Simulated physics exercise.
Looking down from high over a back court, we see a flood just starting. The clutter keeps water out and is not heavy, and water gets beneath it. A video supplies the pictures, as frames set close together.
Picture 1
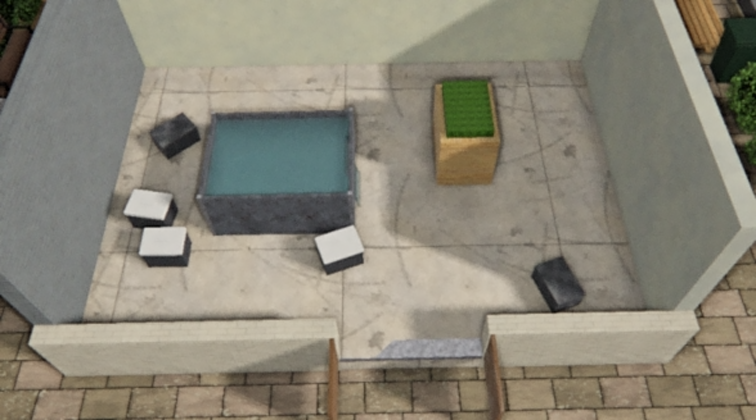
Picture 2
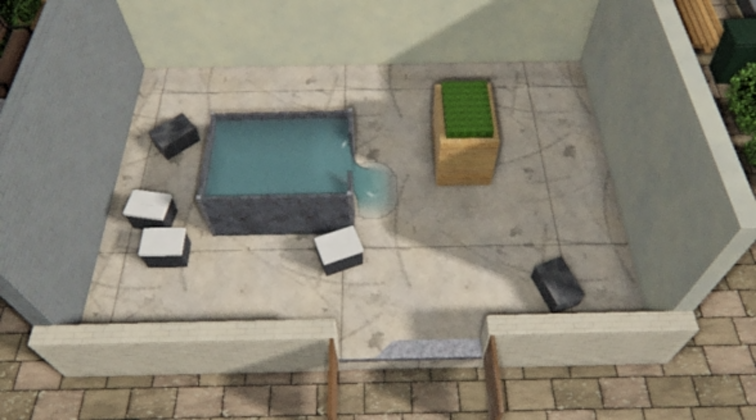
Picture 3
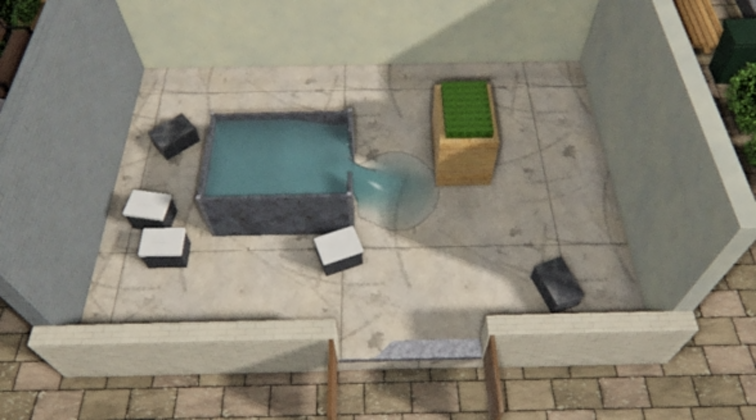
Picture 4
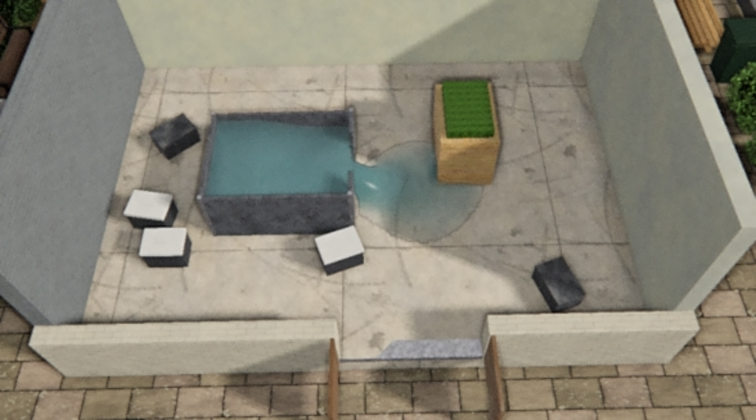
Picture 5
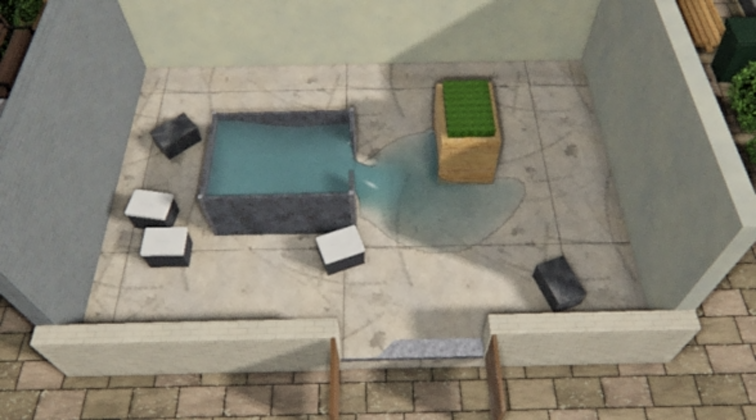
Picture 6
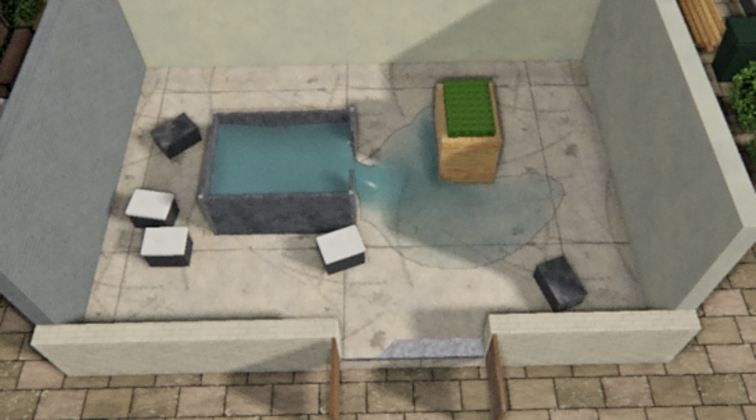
Water pours from the right side of a stone tank and spreads around a grass-topped wooden box.
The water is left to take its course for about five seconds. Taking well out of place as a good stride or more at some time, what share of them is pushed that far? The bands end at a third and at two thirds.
I expect the share pushed well aside to be below one third.
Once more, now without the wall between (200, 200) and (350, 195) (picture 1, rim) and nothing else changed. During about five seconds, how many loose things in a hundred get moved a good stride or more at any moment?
I'd guess close to 100 percent.
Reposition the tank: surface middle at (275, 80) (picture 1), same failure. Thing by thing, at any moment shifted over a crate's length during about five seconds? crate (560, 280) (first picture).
Observation - reached that distance.
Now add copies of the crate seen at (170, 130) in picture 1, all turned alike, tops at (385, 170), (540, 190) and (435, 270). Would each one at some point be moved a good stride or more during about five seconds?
Results - 1: Ends up far away; 2: Ends up far away; 3: Ends up far away.
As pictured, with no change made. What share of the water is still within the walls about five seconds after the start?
98 %.
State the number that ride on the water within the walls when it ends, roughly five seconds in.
I make it 1.
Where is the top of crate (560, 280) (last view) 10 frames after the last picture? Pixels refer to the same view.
Roughly at pixel (635, 287).
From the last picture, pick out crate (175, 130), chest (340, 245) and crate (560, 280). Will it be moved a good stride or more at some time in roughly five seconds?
Note, listed order - never went far / never went far / moved a long way.
A moment on, 0 of 5 are well off their spots; 0 afloat.
Next, 1 of 5 are well off their spots; 1 afloat.
Later, 1 of 5 are well off their spots; 1 afloat.
In the end, 1 of 5 are well off their spots, and 1 have been at some point; 1 afloat.
